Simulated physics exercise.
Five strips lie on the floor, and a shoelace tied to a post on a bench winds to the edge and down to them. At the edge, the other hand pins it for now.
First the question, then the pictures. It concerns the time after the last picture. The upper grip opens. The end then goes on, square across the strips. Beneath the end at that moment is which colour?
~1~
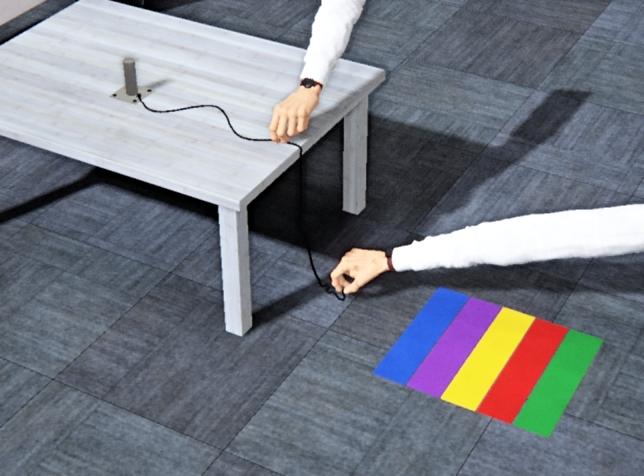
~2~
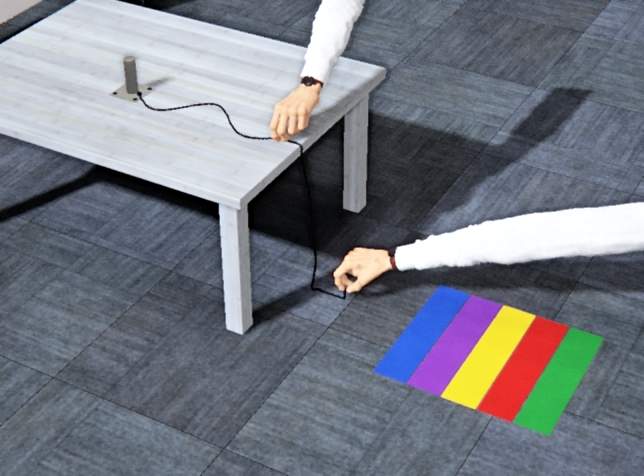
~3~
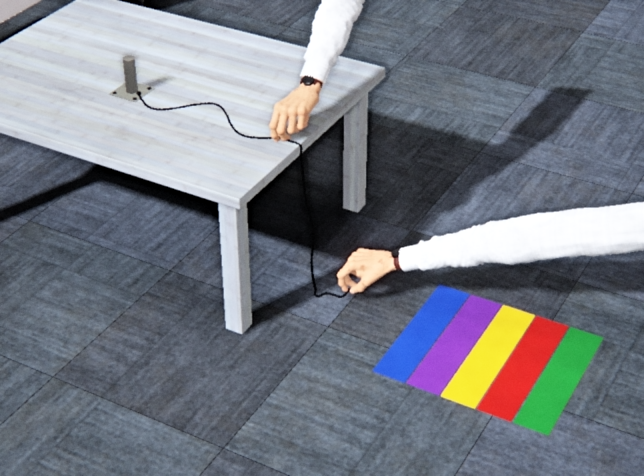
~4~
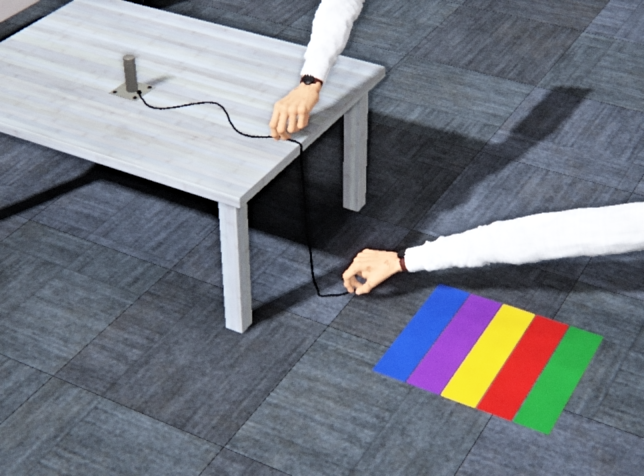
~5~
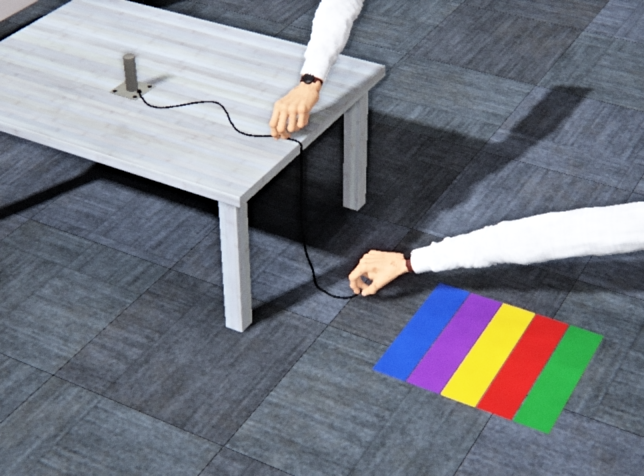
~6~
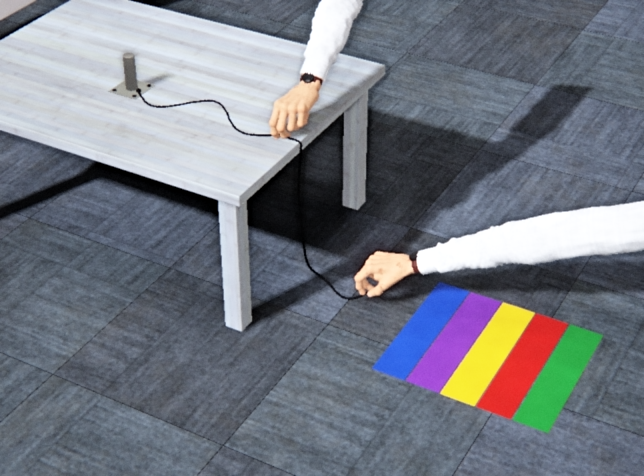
Beneath it is yellow.
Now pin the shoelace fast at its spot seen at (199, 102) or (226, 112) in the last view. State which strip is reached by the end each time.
Strip colours by try: Purple / purple.
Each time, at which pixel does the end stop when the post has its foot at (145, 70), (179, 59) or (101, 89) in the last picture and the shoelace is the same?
First (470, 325), then (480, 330), then (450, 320).
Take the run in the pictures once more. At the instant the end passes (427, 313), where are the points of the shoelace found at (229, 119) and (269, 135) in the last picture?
At (256, 125), then (302, 147).
Soon after, end near (427, 313); over blue.
Then, end near (465, 326); over purple.
At full stretch, end near (488, 334); over yellow. It halts on the yellow strip.
